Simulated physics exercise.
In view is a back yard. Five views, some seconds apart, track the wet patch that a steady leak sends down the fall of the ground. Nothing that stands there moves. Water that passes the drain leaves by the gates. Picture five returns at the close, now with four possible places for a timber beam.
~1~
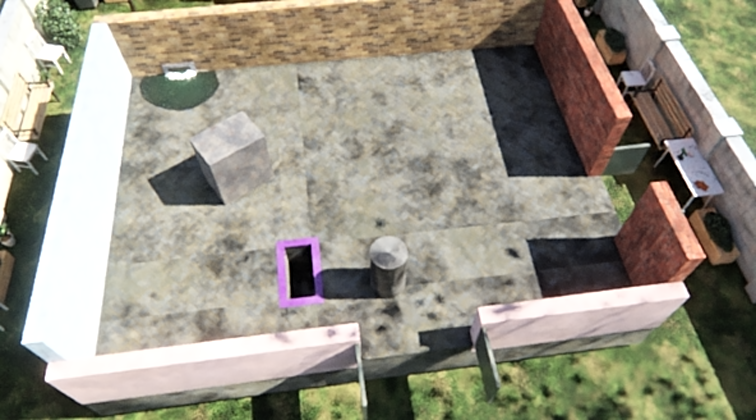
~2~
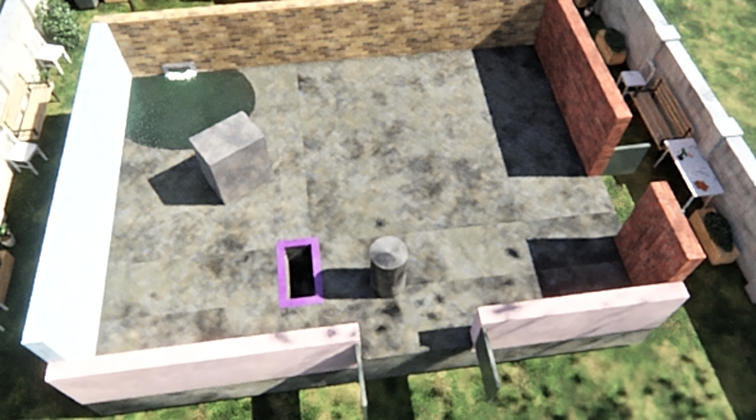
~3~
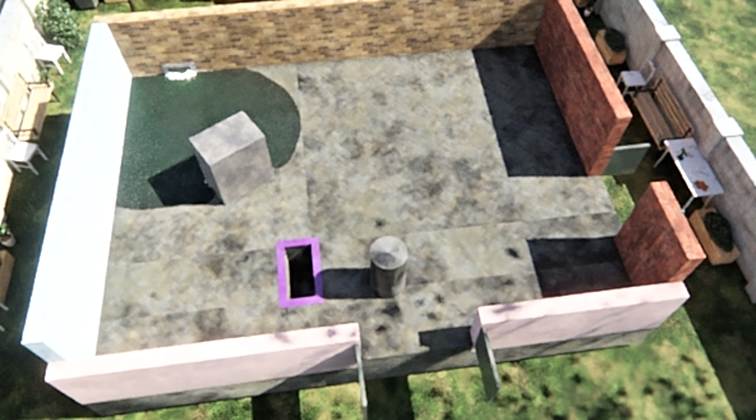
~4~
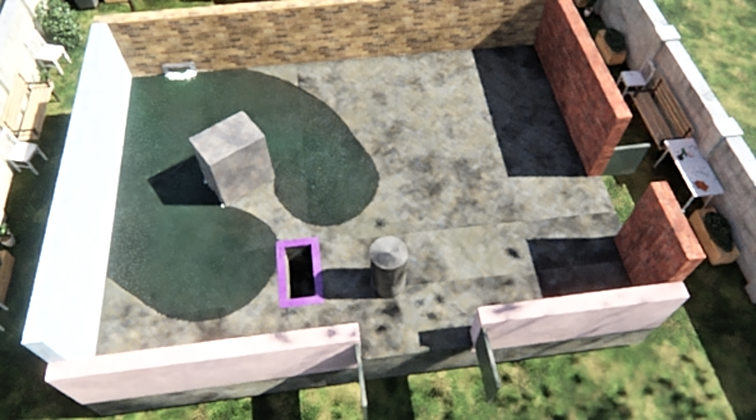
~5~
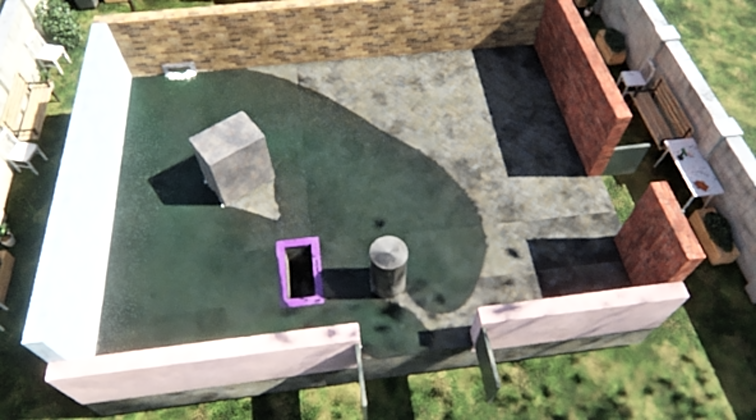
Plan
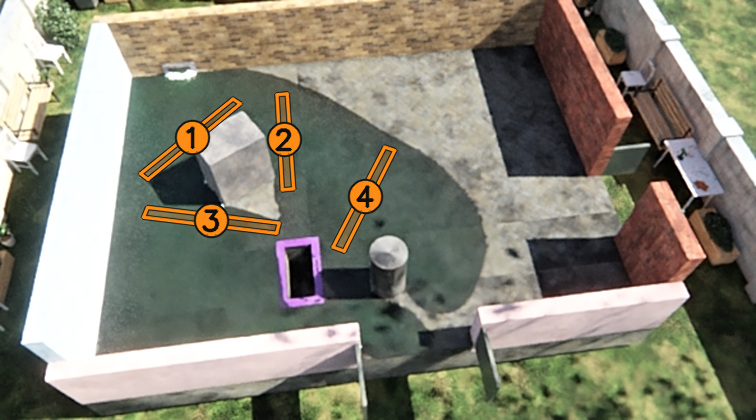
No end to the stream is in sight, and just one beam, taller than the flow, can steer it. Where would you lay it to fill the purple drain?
It is 4.
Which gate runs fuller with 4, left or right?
The left one.
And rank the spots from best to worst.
4, 2, 1, 3.
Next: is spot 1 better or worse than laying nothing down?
It is worse.
On the marked copy, 1 from (144, 176) to (236, 101); 2 from (288, 189) to (282, 94); 3 from (145, 212) to (277, 228); 4 from (338, 249) to (389, 148).
With 1, about 9 % of the stream runs into the purple drain, about 88 % out by the gates.
With 2, about 23 % of the stream runs into the purple drain, about 68 % out by the gates.
With 3, about 4 % of the stream runs into the purple drain, about 94 % out by the gates.
With 4, about 38 % of the stream runs into the purple drain, about 56 % out by the gates.
